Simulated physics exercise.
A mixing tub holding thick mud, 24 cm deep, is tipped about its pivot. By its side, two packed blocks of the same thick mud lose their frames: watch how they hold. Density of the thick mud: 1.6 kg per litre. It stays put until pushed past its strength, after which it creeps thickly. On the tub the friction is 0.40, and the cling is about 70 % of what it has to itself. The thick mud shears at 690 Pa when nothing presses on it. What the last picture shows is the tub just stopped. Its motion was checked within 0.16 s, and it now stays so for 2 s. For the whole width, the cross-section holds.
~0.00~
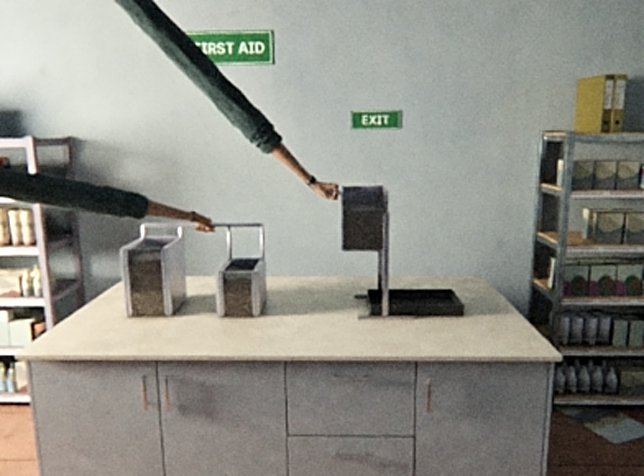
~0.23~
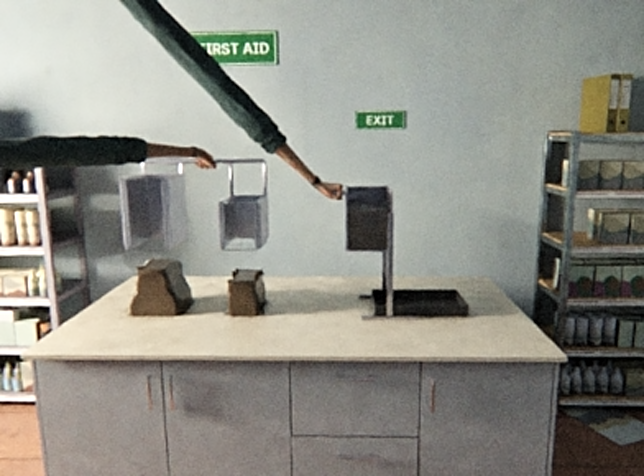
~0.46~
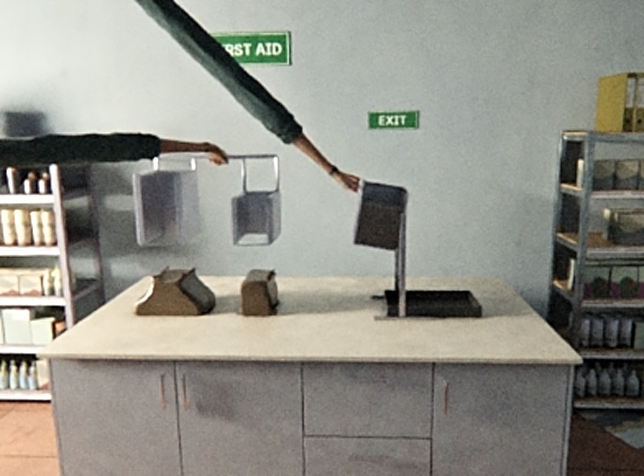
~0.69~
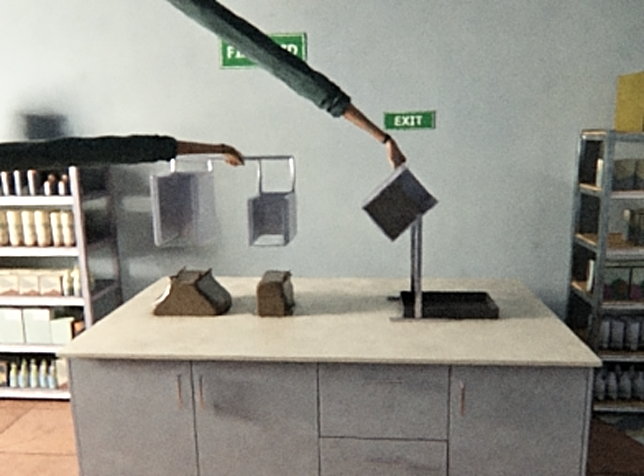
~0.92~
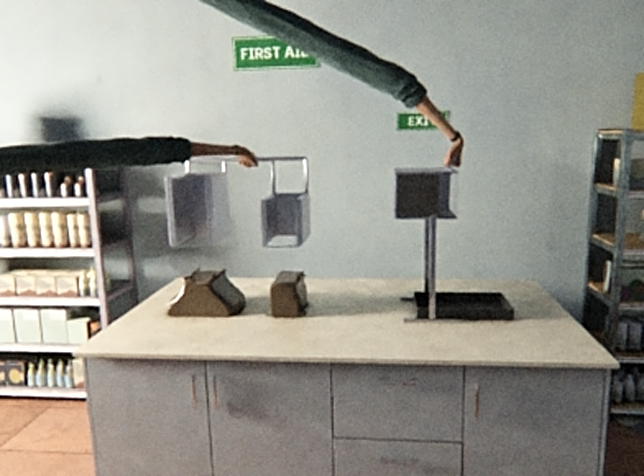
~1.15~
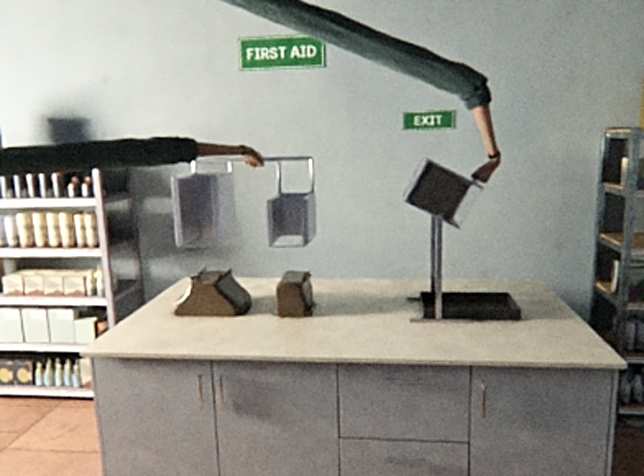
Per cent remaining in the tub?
Roughly 0 %.
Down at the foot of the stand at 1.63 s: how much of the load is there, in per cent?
Roughly 50 per cent.
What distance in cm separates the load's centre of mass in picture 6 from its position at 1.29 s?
Around 7 centimetres.
After 1.29 s, the tub is at 118 degrees and holds 88 %.
After 1.46 s, the tub is at 118 degrees and holds 31 %.
After 1.63 s, the tub is at 118 degrees and holds 0 %.
After 1.80 s, the tub is at 118 degrees and holds 0 %.
After 3.15 s, the tub is at 118 degrees and holds 0 %.
